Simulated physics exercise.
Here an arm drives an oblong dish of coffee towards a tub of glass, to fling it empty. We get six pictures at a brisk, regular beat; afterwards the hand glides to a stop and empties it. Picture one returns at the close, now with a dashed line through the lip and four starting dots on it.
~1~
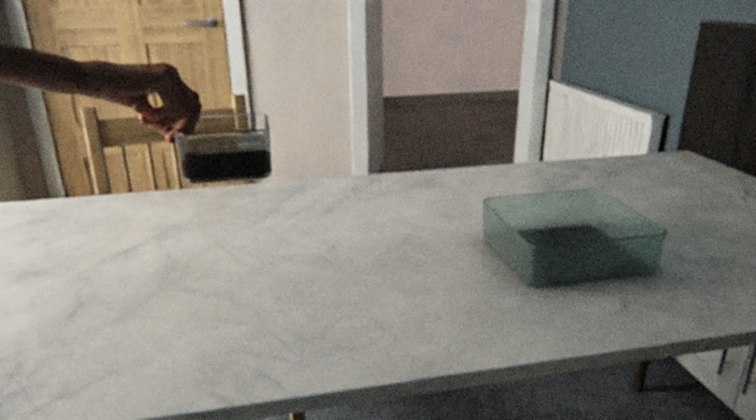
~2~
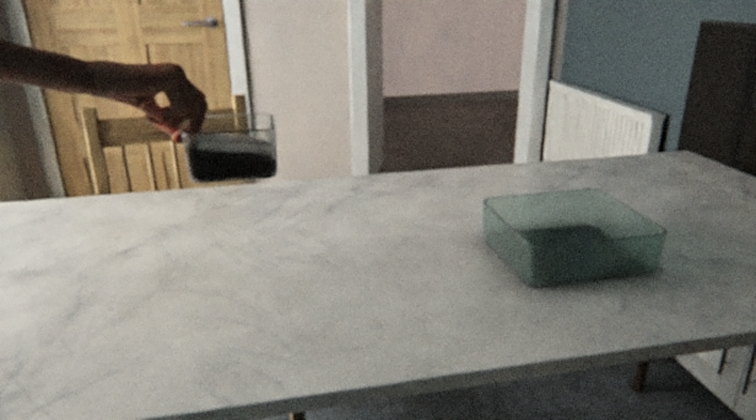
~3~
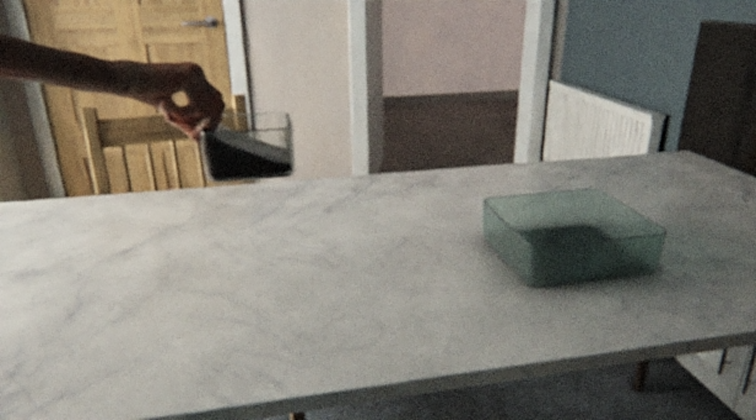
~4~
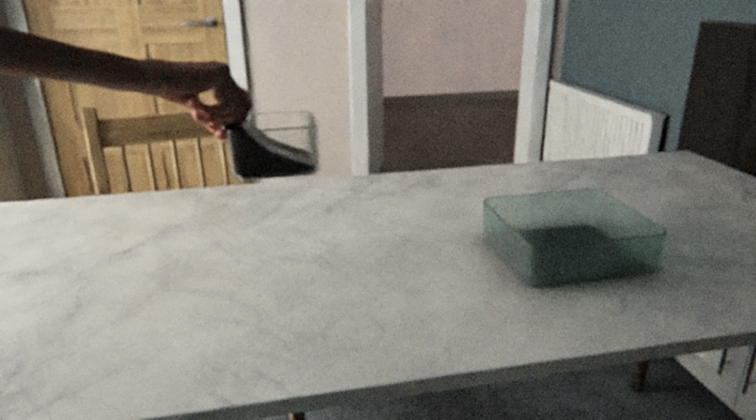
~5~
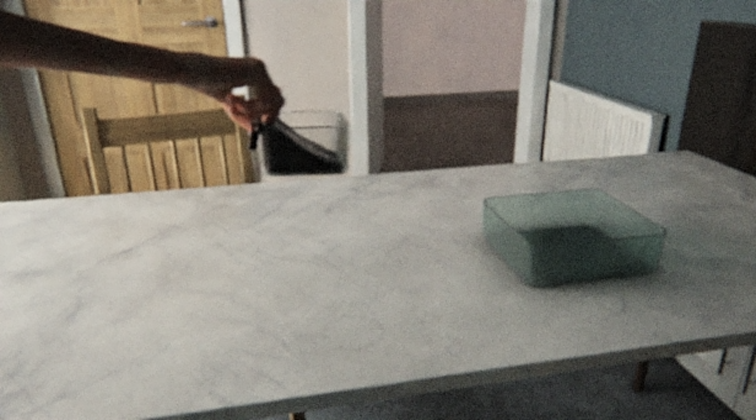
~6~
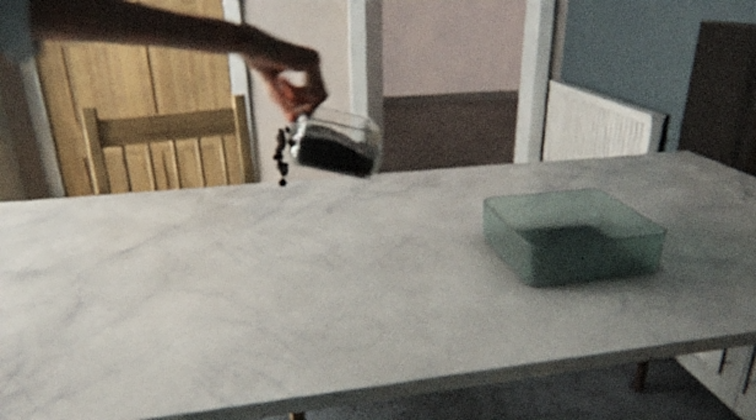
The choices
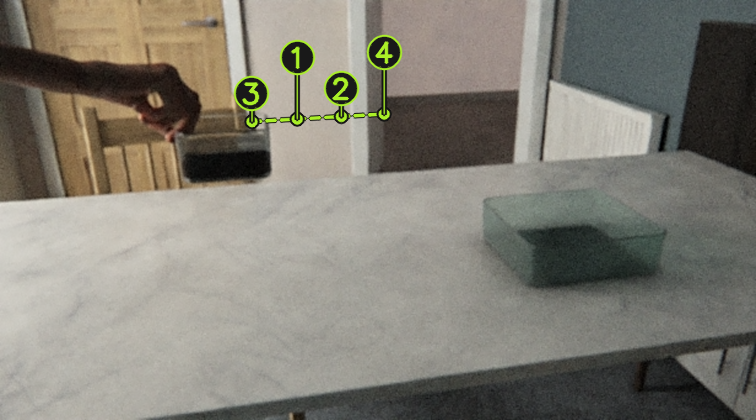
A hand at the end of an outstretched arm carries a clear oblong dish of dark coffee rightward above the far edge of a pale marbled table, seen from slightly above by a still camera. A greenish glass tub rests at right, with a wooden door and chair, a white radiator and a blue wall behind. The coffee sloshes up the dish's left side, spills over that rim in dark drops, and the dish tilts slightly.
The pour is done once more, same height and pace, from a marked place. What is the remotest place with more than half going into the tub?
Place 1 just does it.
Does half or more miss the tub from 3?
Yes, that goes wrong.
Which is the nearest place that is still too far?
It is 3.
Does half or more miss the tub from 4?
No, not at all.
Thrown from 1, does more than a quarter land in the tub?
Yes.
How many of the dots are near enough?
Three.
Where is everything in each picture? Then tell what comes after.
Upright, lip at (266, 120); tub from (523, 285) to (654, 270); nothing has left yet, in the first frame.
Upright, lip at (271, 120); nothing has left yet, in the second frame.
Upright, lip at (288, 119); nothing has left yet, in the third frame.
Upright, lip at (312, 118); coffee is over the rim, down to (225, 126), in the fourth frame.
Tipped about 3°, lip at (343, 118); coffee is over the rim, down to (253, 142), in the fifth frame.
Tipped about 16°, lip at (377, 126); coffee is over the rim, down to (281, 177), in the sixth frame.
On the marked copy, 1 at (297, 119); 2 at (341, 116); 3 at (251, 121); 4 at (384, 114).
If 1 is chosen, about 63 % lands in the tub, 23 % falls short and 14 % goes beside or beyond.
If 2 is chosen, about 77 % lands in the tub, 16 % falls short and 6 % goes beside or beyond.
If 3 is chosen, about 36 % lands in the tub, 55 % falls short and 10 % goes beside or beyond.
If 4 is chosen, about 67 % lands in the tub, 9 % falls short and 24 % goes beside or beyond.
